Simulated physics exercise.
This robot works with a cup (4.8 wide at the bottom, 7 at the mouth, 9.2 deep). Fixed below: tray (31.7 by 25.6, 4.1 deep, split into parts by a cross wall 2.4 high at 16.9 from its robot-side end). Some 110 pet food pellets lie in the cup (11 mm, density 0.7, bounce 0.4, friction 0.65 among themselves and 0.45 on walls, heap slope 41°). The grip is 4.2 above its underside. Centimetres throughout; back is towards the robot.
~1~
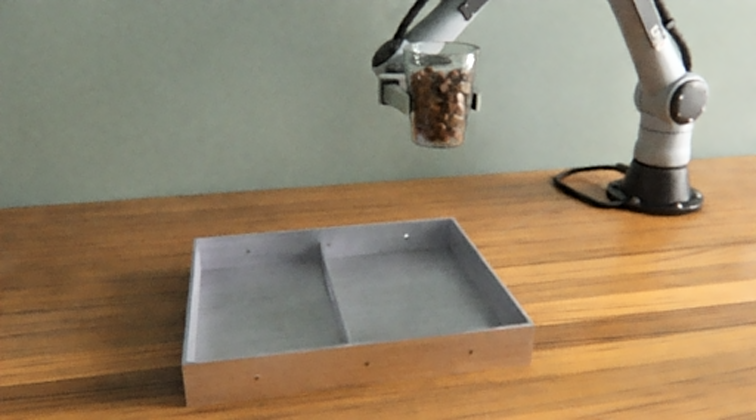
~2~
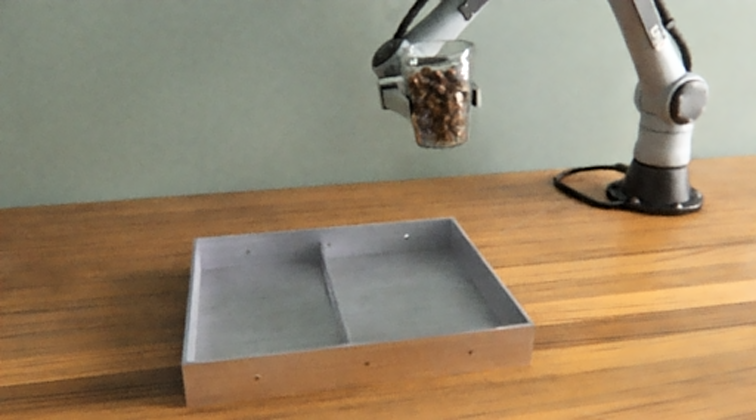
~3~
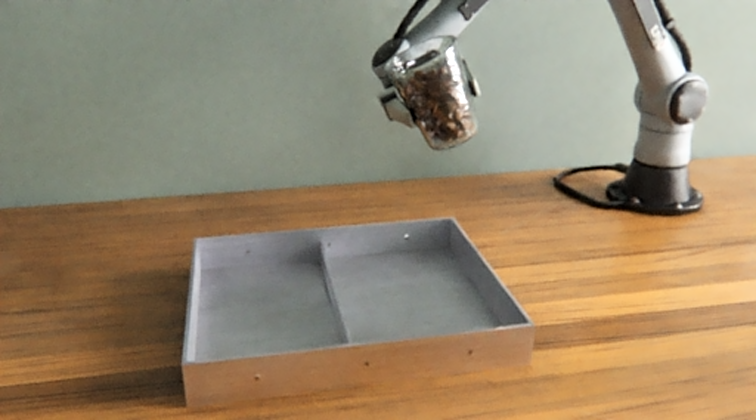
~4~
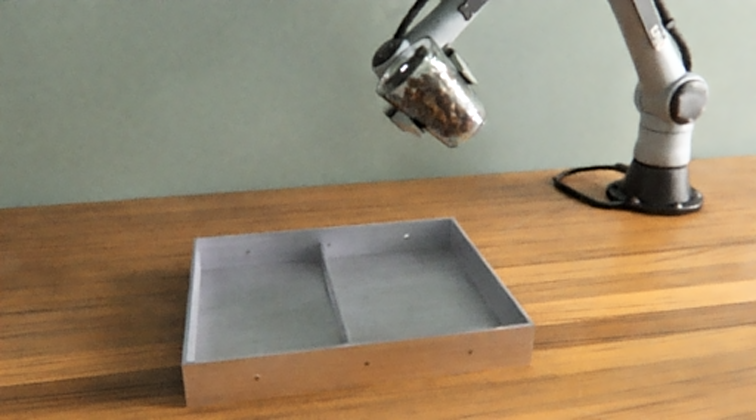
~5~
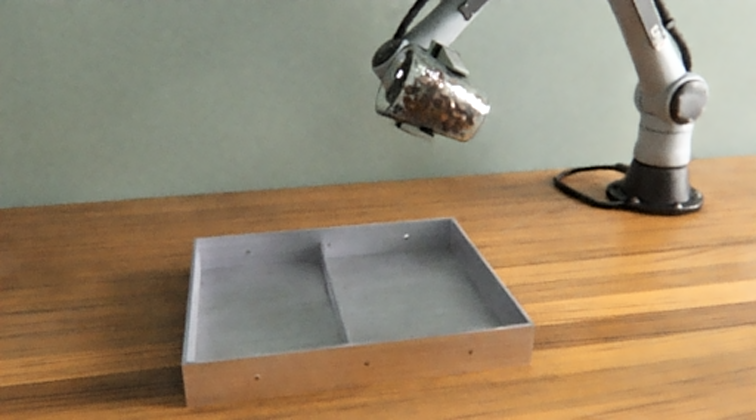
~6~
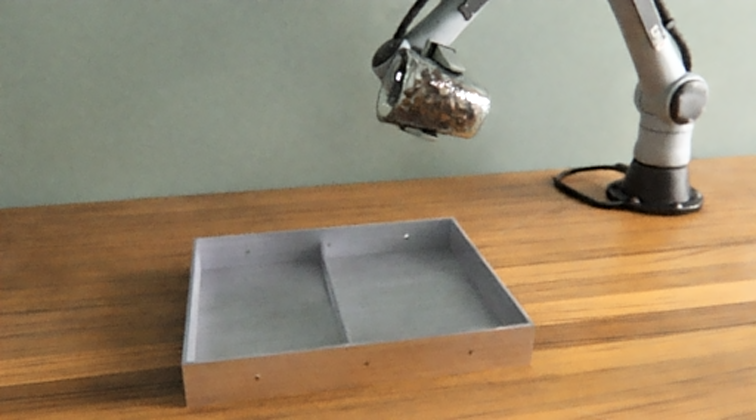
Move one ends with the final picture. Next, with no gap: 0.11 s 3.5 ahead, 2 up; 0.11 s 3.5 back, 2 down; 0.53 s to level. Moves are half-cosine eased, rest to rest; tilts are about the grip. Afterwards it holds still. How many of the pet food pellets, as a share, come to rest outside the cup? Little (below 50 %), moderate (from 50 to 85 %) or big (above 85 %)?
Answer: Little; below 50 % of the pet food pellets finish outside the cup.
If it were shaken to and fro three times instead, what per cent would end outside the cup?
In that case some 65 per cent.
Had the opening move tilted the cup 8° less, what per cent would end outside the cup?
It would be near 20 per cent.
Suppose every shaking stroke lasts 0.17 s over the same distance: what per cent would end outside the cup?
It would be near 0 per cent.
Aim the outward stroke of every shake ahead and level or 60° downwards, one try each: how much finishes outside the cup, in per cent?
Some 20 and 0 per cent.
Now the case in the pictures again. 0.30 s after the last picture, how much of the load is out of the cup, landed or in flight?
Near 35 per cent so far.
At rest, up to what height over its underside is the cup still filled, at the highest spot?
Roughly 6.5 cm.
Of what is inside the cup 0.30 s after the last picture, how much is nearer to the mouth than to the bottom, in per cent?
Roughly 60 per cent.
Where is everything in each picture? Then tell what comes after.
Cup middle at (440, 97), level; upper third of the load around (440, 86), from x 415 to 465, top at y 75; 112 in the cup, in the first picture.
Cup middle at (439, 97), tilted 7° forward; upper third of the load around (437, 86), from x 415 to 465, top at y 75, in the second picture.
Cup middle at (438, 98), tilted 24° forward; upper third of the load around (439, 89), from x 410 to 470, top at y 70, in the third picture.
Cup middle at (437, 99), tilted 45° forward; upper third of the load around (440, 90), from x 405 to 475, top at y 70, in the fourth picture.
Cup middle at (436, 100), tilted 62° forward; upper third of the load around (438, 89), from x 410 to 480, top at y 70, in the fifth picture.
Cup middle at (436, 100), tilted 69° forward; upper third of the load around (443, 92), from x 400 to 480, top at y 75; 112 in the cup, in the sixth picture.
Then, 0.30 s later, tilted 65° forward, highest piece 24 above the table; 71 in the cup, 1 in the far-side part, 40 in flight or on a rim.
Then, 0.60 s later, tilted 13° forward, highest piece 26 above the table; 71 in the cup, 24 in the far-side part, 17 in the robot-side part.
Then, 0.95 s later, level, highest piece 25 above the table; 71 in the cup, 24 in the far-side part, 17 in the robot-side part.
Then, 2.00 s later, level, highest piece 25 above the table; 71 in the cup, 24 in the far-side part, 17 in the robot-side part.
At rest, 71 in the cup, 24 in the far-side part, 17 in the robot-side part. That is 37 % outside the cup.
